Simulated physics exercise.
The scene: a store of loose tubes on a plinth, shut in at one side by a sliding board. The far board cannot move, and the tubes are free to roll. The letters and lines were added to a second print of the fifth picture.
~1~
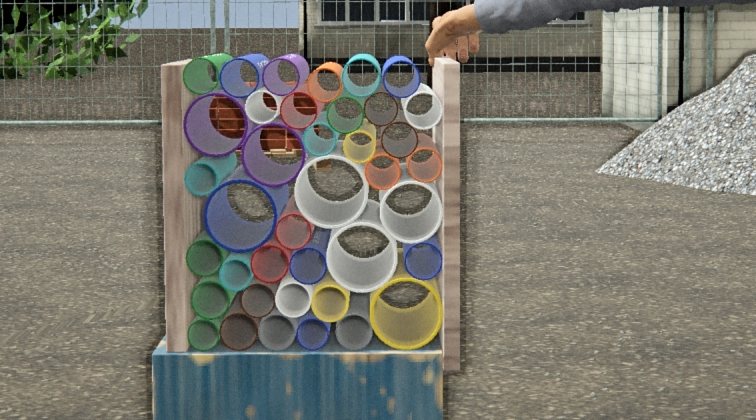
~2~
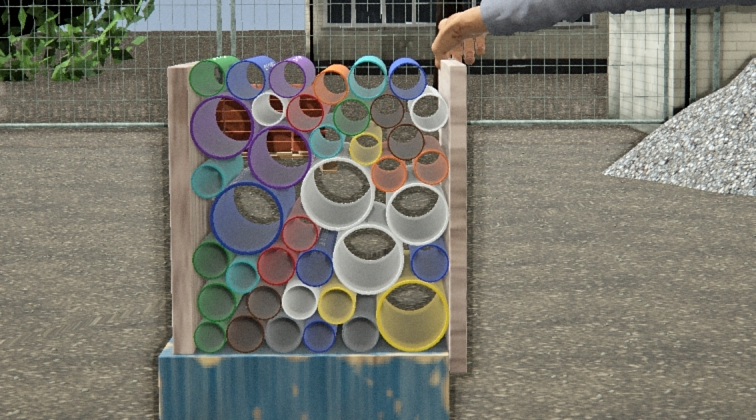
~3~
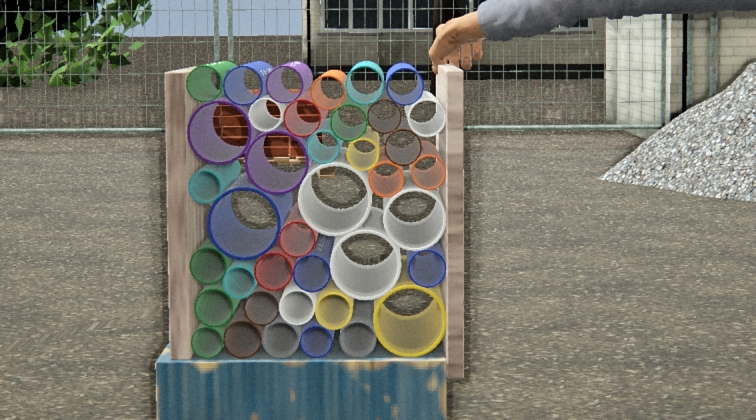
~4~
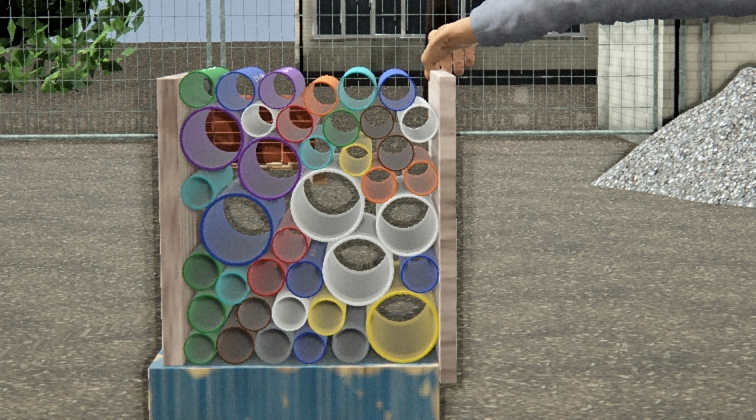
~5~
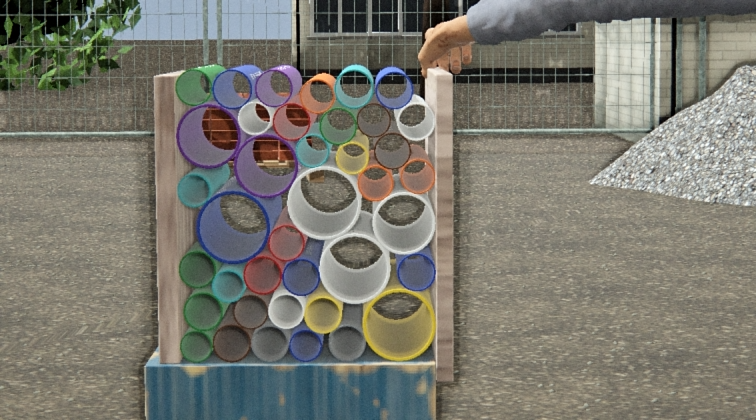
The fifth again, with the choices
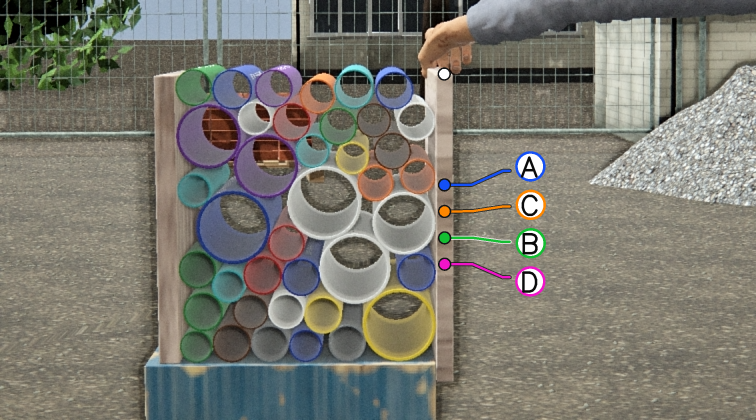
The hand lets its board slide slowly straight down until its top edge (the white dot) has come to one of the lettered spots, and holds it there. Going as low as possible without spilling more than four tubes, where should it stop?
A is the limit.
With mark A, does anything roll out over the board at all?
Yes.
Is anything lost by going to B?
At B: Yes.
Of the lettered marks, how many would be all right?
One of them.
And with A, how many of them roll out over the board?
The count is two.
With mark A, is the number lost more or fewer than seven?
At A, fewer than seven.
On the marked copy, A at (444, 185); B at (445, 238); C at (444, 211); D at (445, 264); the white dot at (444, 74).
Taking A. A third of the way, top of the board (436, 128).
Two thirds of the way, top of the board (436, 184).
When it is over, top of the board (436, 184), two out over the board.
As for the rest, B more than four out over the board; C more than four out over the board; D more than four out over the board.
